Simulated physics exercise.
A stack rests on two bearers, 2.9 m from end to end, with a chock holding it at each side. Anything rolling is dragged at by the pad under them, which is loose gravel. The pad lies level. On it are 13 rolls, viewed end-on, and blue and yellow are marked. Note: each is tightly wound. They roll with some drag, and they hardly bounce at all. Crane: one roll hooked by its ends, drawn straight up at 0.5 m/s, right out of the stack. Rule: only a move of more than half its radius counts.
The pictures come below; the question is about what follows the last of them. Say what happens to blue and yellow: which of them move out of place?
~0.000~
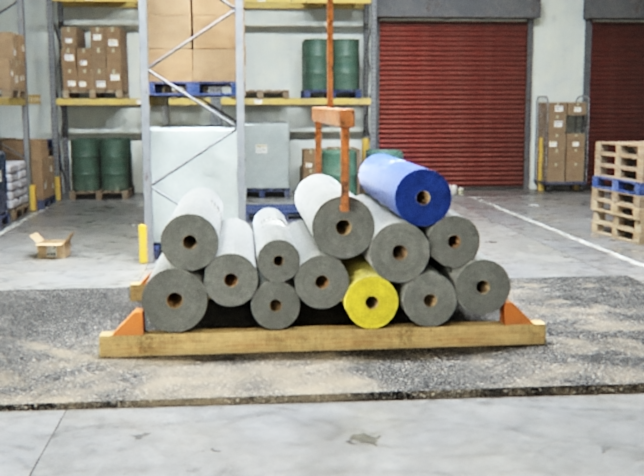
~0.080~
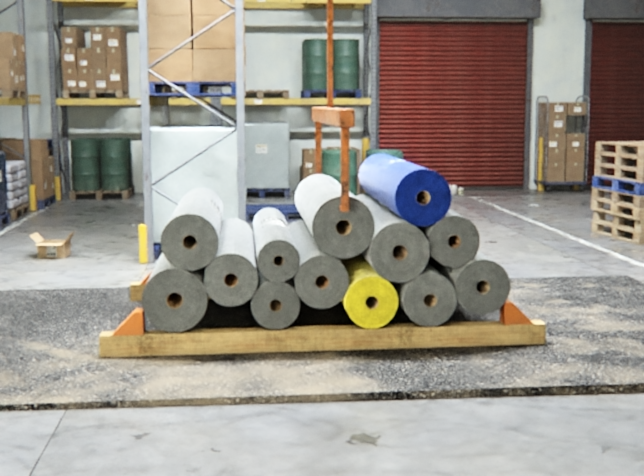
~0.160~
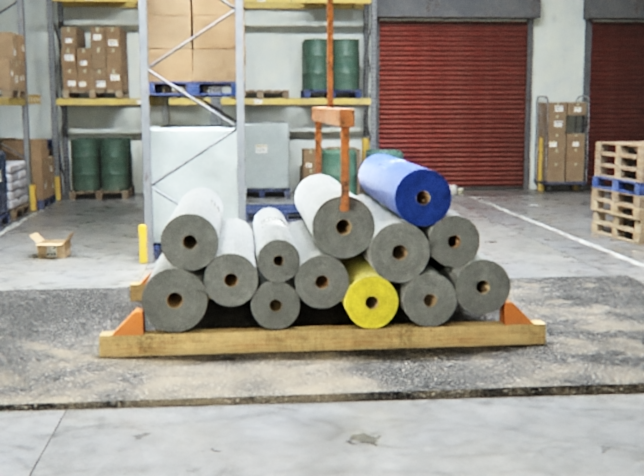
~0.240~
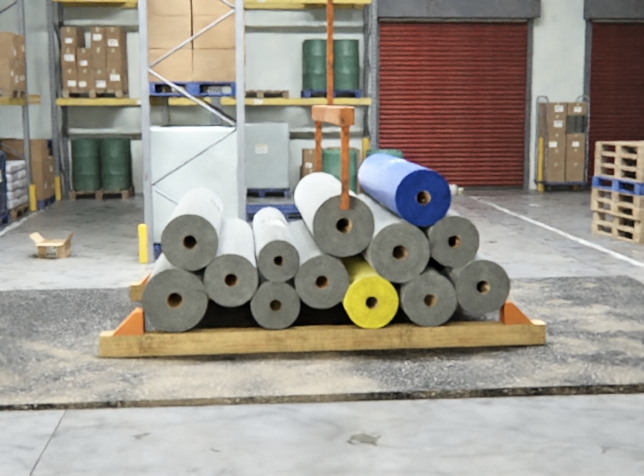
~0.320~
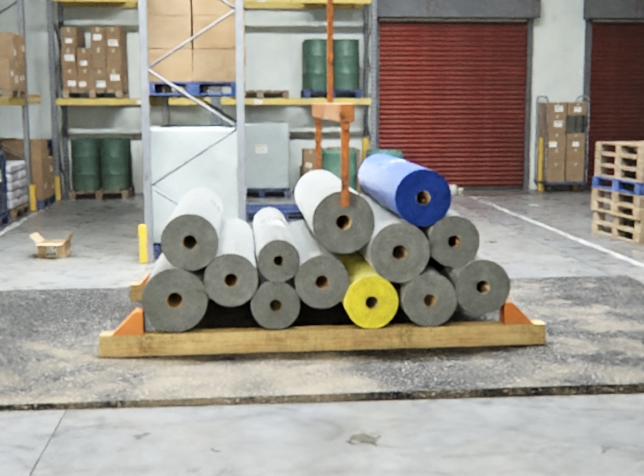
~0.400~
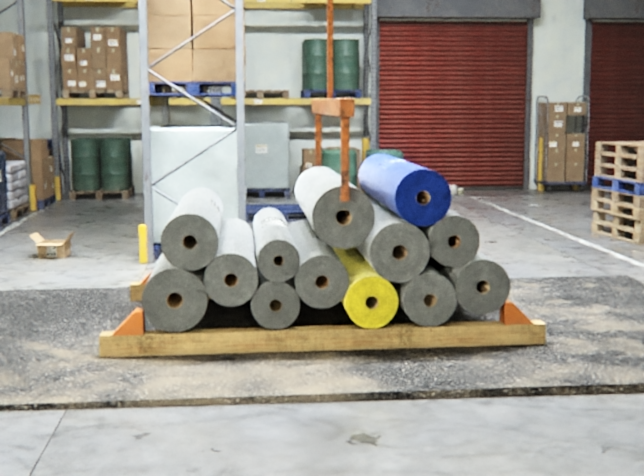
Result - blue: Left in its spot; Yellow: Left in its spot.
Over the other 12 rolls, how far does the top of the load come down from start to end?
Roughly 0 cm.
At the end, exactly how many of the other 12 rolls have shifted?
0 of them.
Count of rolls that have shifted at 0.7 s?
At that moment 0.
After 0.7 s, blue is where it was; yellow is unmoved; 0 out of place.
At rest (1.1 s), blue is unmoved; yellow is where it was; 0 out of place.
